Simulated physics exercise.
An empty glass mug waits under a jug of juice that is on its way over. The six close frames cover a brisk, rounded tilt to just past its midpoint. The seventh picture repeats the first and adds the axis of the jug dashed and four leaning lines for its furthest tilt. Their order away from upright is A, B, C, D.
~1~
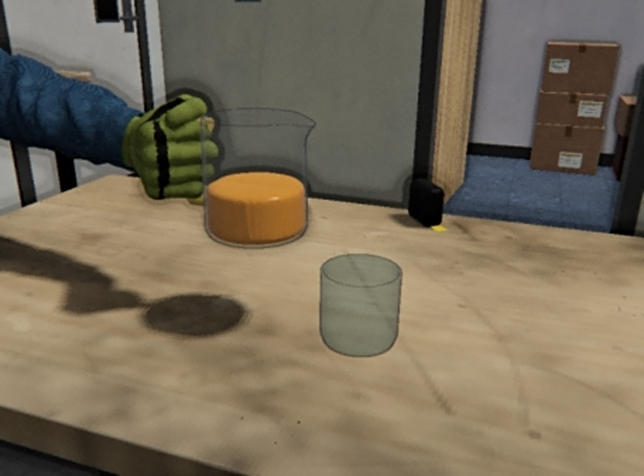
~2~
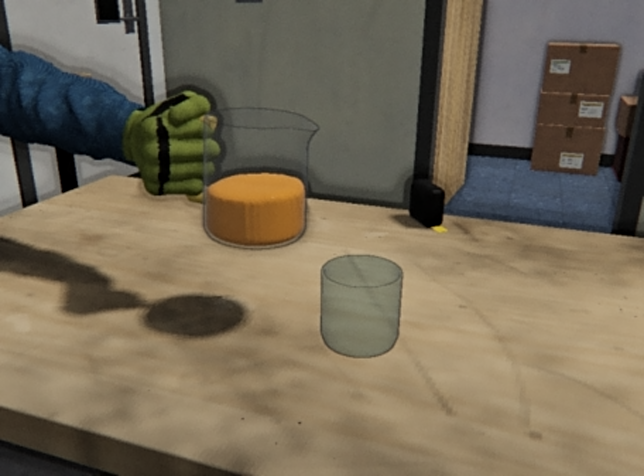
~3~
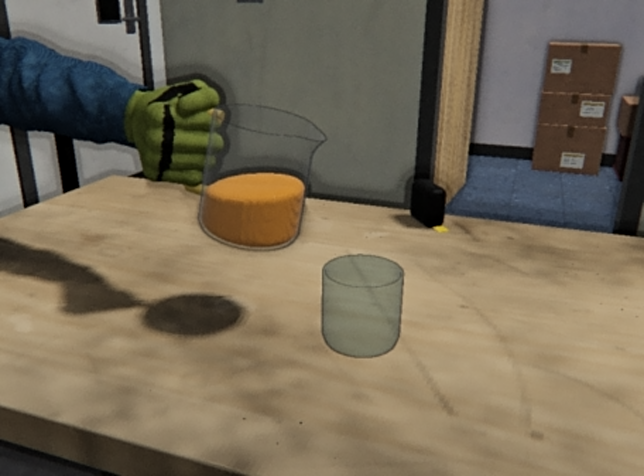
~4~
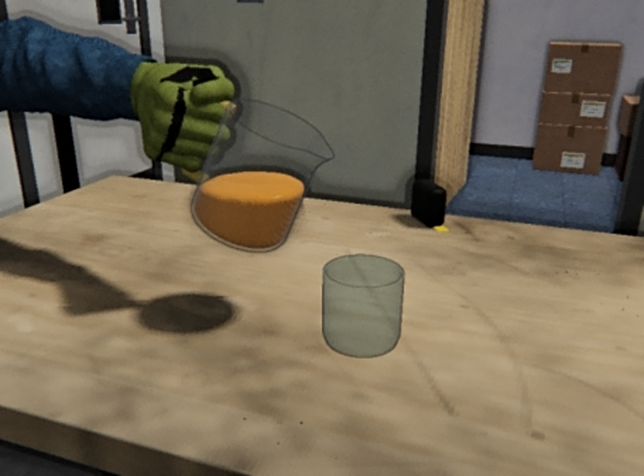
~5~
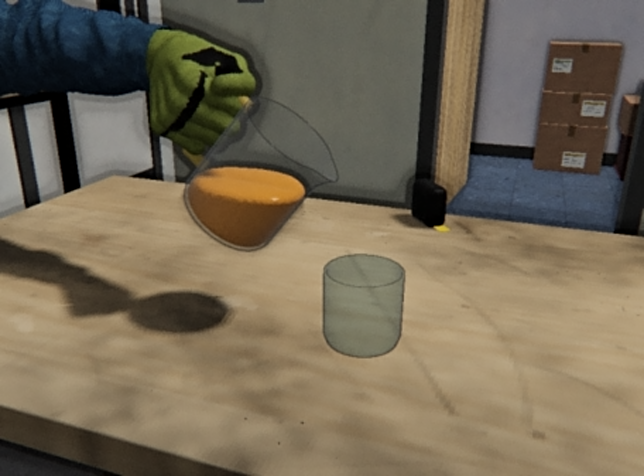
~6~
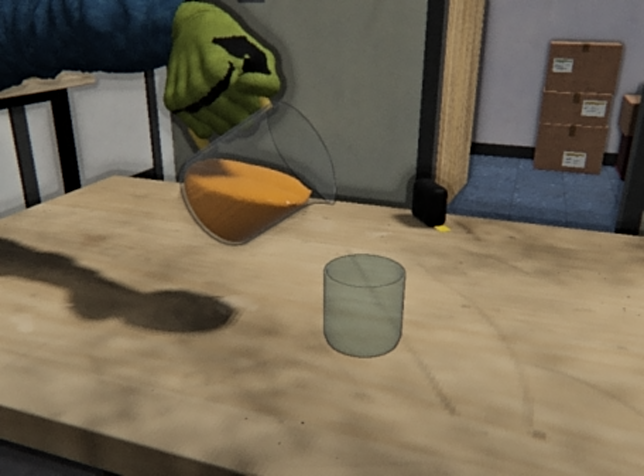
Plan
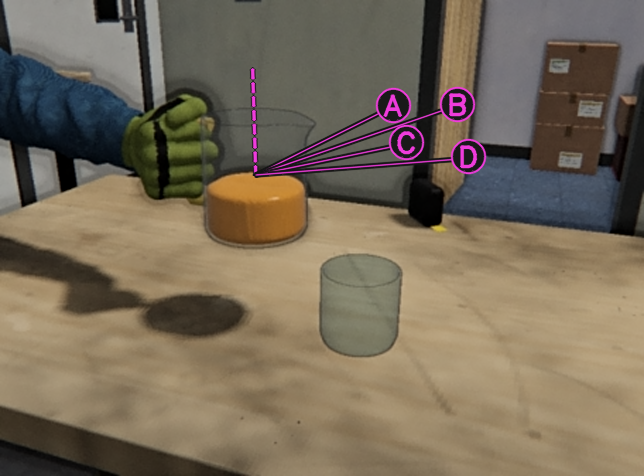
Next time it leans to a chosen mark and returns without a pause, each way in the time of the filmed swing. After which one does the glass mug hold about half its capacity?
D works best here.
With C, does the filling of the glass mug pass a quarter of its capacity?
Yes.
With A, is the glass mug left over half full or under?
Under.
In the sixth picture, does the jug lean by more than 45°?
Yes, it does.
On the marked copy, A at (378, 113); B at (441, 110); C at (389, 147); D at (451, 159).
With A, the glass mug ends with about 11 % of what it can hold.
With B, the glass mug ends with about 23 % of what it can hold.
With C, the glass mug ends with about 36 % of what it can hold.
With D, the glass mug ends with about 49 % of what it can hold.
